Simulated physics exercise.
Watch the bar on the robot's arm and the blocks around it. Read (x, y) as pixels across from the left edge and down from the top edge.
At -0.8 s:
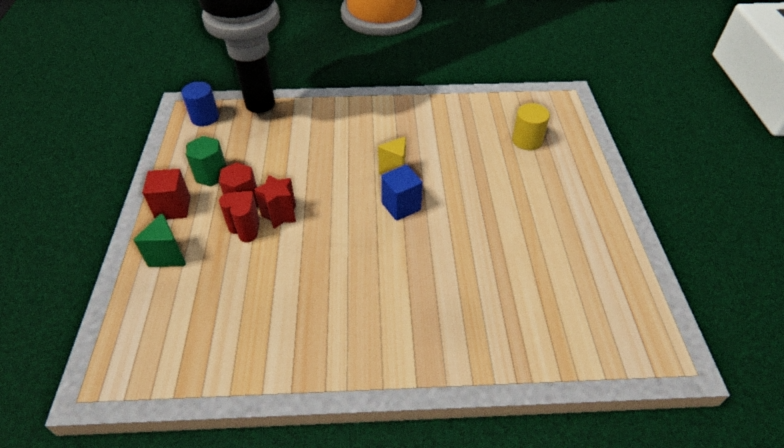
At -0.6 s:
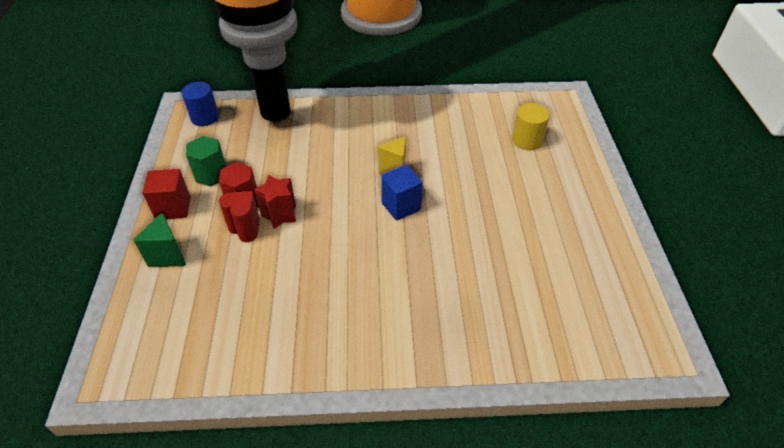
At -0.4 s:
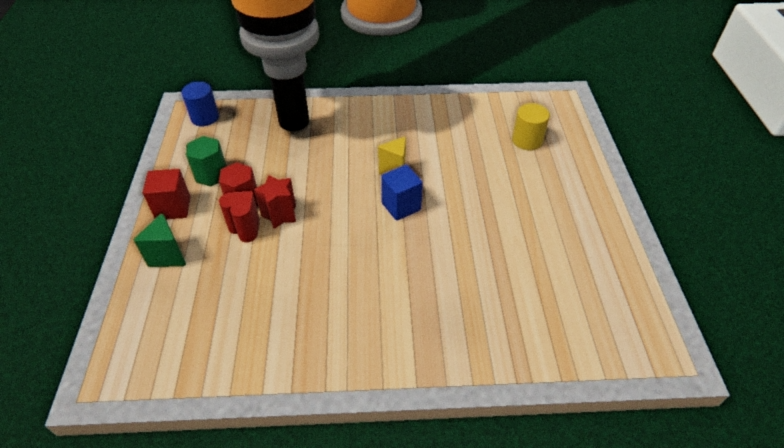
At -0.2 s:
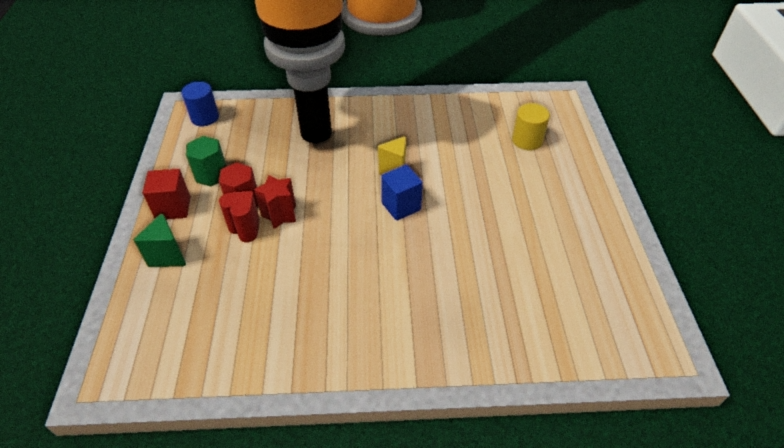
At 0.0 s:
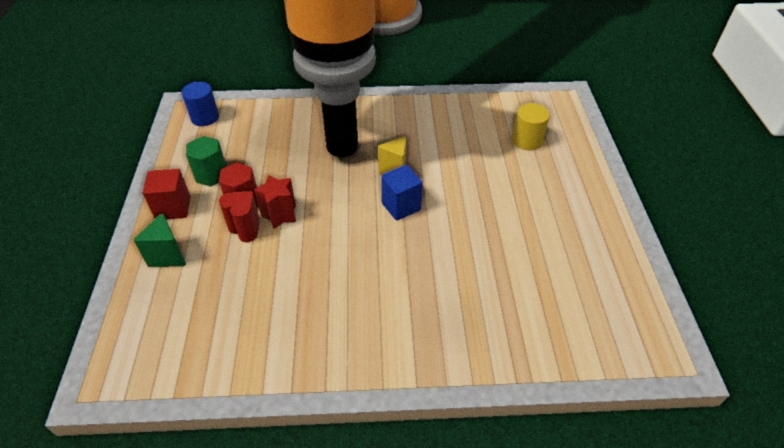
A pale striped wooden board with a grey rim lies on a dark green surface, seen from above at an angle by a still camera. Red, green and blue blocks cluster at the left, a small yellow triangular block and a blue cube sit near the middle, and a yellow cylinder stands at upper right. A robot arm's black bar moves steadily rightward and slightly nearer, approaching the yellow triangular block, while every block stays still.
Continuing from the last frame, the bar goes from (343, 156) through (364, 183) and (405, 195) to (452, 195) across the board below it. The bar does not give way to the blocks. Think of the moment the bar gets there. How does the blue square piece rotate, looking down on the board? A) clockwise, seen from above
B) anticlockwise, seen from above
A - clockwise, seen from above.
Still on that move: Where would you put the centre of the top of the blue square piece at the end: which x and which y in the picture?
Just about (436, 192).
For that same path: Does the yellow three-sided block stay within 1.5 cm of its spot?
Final answer: Yes.
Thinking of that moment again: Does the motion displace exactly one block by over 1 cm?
Final answer: Yes.
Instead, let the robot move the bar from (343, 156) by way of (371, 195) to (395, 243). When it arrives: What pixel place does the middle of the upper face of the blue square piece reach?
I'd say the blue square piece ends with its top centre at (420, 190).
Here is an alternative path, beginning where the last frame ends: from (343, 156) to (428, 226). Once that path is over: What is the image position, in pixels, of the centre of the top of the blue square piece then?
At the end it should sit near (456, 217).
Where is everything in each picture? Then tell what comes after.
Bar's lower end at (260, 104); yellow three-sided block at (395, 145); blue square piece at (402, 178), in the first picture.
Bar at (276, 112); blocks still, in the second picture.
Bar at (294, 122); blocks still, in the third picture.
Bar at (316, 133); blocks still, in the fourth picture.
Bar at (342, 147); yellow three-sided block at (395, 145); blue square piece at (402, 178), in the fifth picture.
What follows on the original path. One third of the way, bar at (364, 174); nothing pushed yet.
Two thirds of the way, bar at (406, 186); blue square piece at (427, 188).
At the end, bar at (453, 185); yellow three-sided block still; blue square piece at (436, 192), turned 25° clockwise.
